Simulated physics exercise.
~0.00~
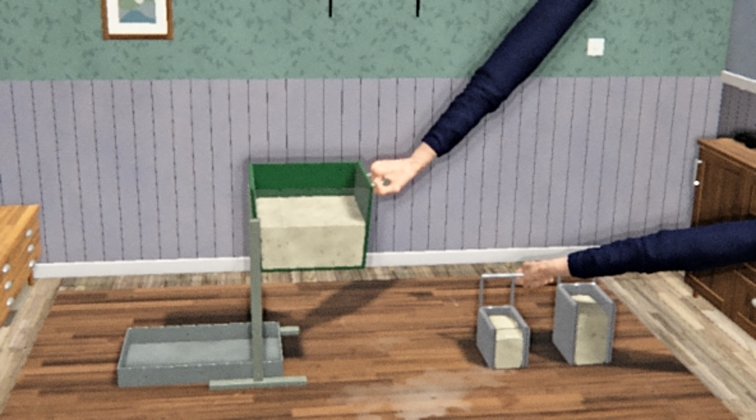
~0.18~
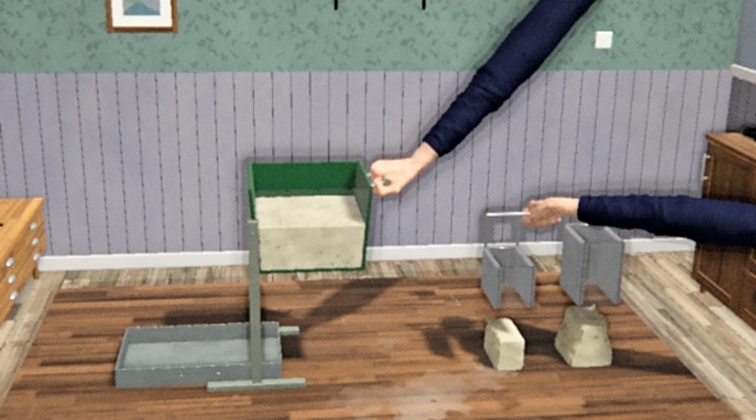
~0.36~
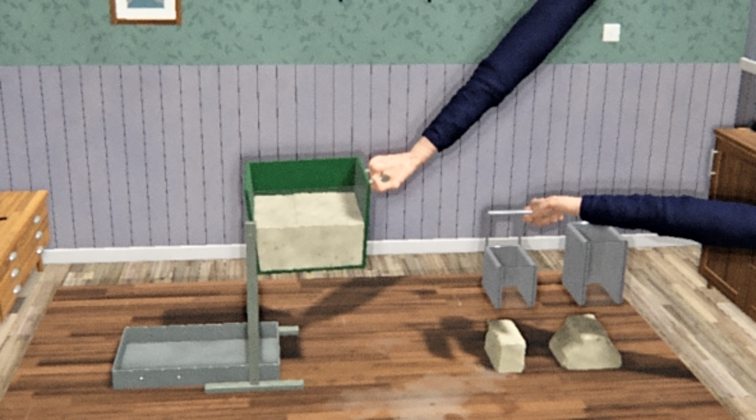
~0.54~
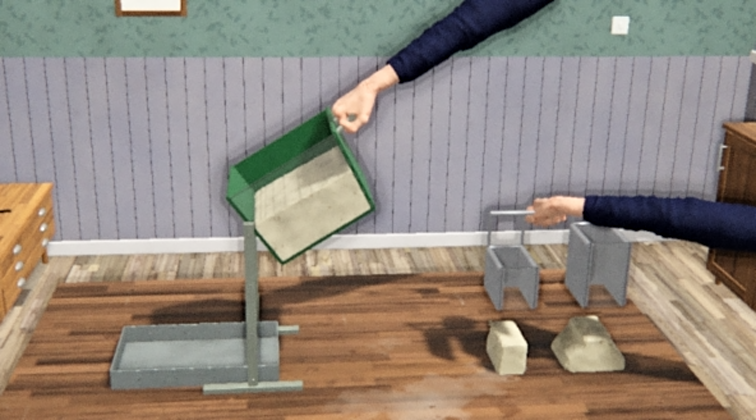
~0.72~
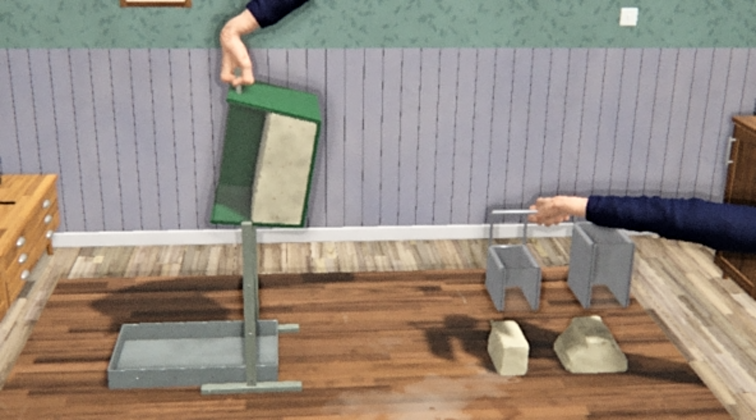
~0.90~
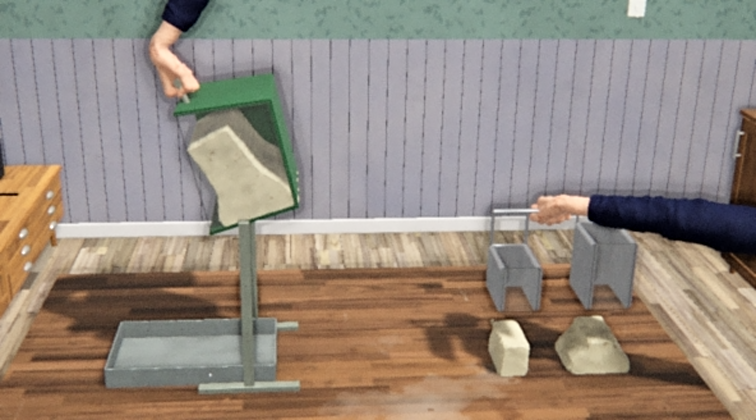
Hands lift molds off two pale blocks, then tilt a green tub of putty leftward.
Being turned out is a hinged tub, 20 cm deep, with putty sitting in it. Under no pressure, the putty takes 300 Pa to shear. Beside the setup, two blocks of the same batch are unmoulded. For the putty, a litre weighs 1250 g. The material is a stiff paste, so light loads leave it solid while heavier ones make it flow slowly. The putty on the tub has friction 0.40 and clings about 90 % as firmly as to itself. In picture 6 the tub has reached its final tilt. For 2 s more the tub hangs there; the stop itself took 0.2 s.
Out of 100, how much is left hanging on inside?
Around 21 out of 100.
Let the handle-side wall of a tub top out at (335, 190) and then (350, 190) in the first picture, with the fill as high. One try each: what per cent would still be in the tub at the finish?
I'd say near 40 percent the first time and near 30 percent the second.
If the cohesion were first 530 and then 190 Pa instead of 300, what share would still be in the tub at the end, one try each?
The two runs give near 30 % and near 10 % respectively.
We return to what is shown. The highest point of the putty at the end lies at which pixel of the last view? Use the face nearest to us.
Near (235, 203).
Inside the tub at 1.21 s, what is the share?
About 25 %.
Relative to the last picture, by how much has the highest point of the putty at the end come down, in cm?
About 17 cm.
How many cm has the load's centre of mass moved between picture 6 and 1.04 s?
13 cm.
After 1.04 s, the tub is at 103 degrees and holds 43 %.
After 1.21 s, the tub is at 103 degrees and holds 27 %.
After 1.38 s, the tub is at 103 degrees and holds 23 %.
After 1.55 s, the tub is at 103 degrees and holds 22 %.
After 2.90 s, at the end, the tub is at 103 degrees and holds 21 %.
